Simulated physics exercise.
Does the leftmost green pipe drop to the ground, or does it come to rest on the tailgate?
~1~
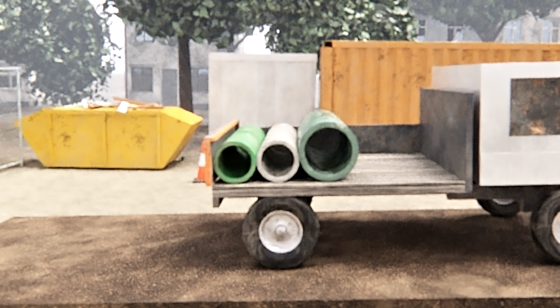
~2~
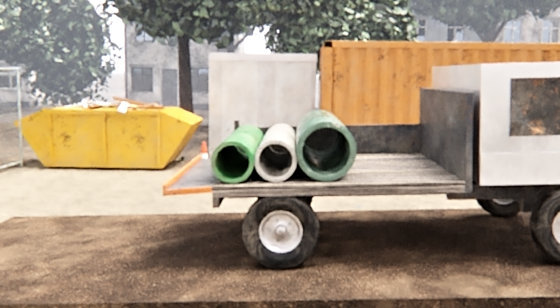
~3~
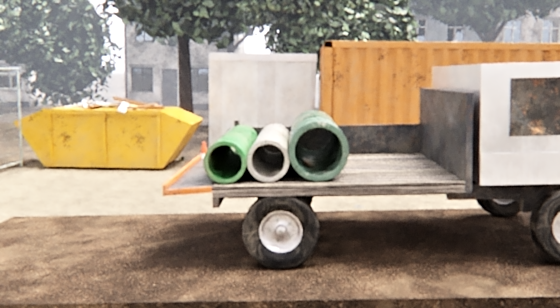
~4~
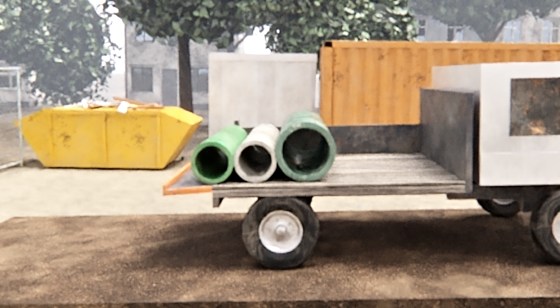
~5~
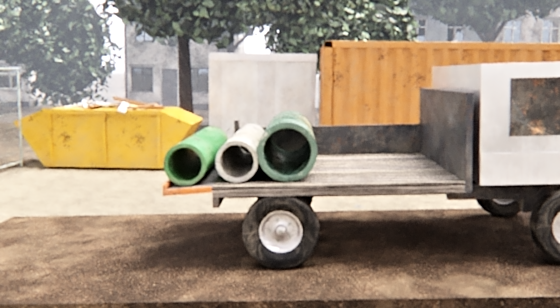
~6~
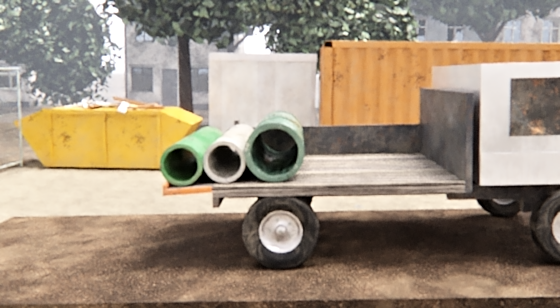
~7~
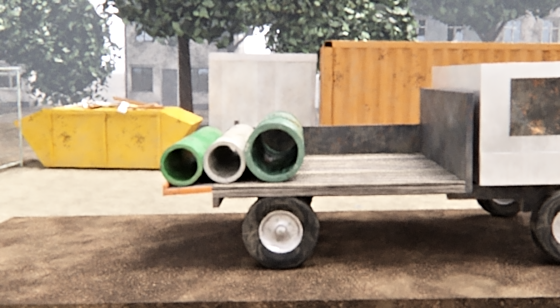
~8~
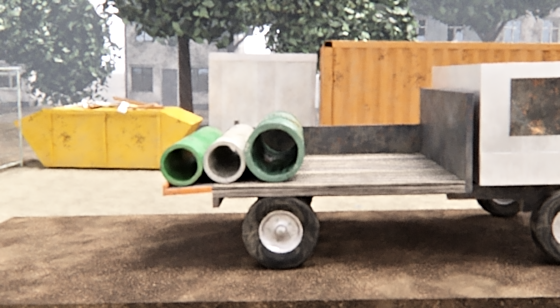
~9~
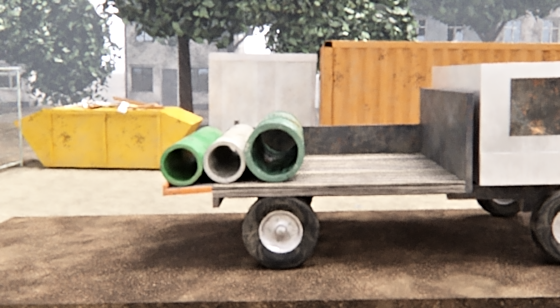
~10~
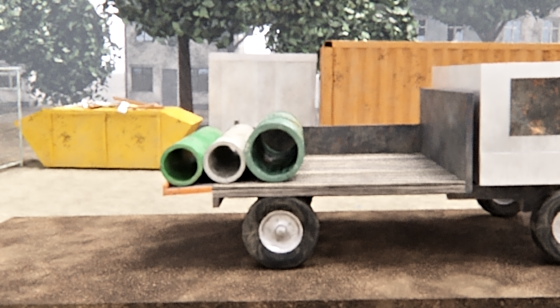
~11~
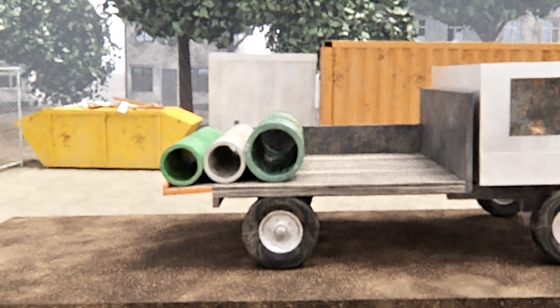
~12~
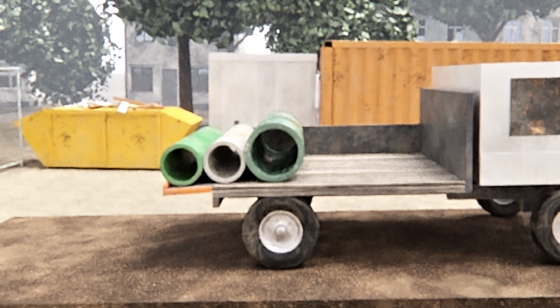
The leftmost green pipe comes to rest on the lowered tailgate.
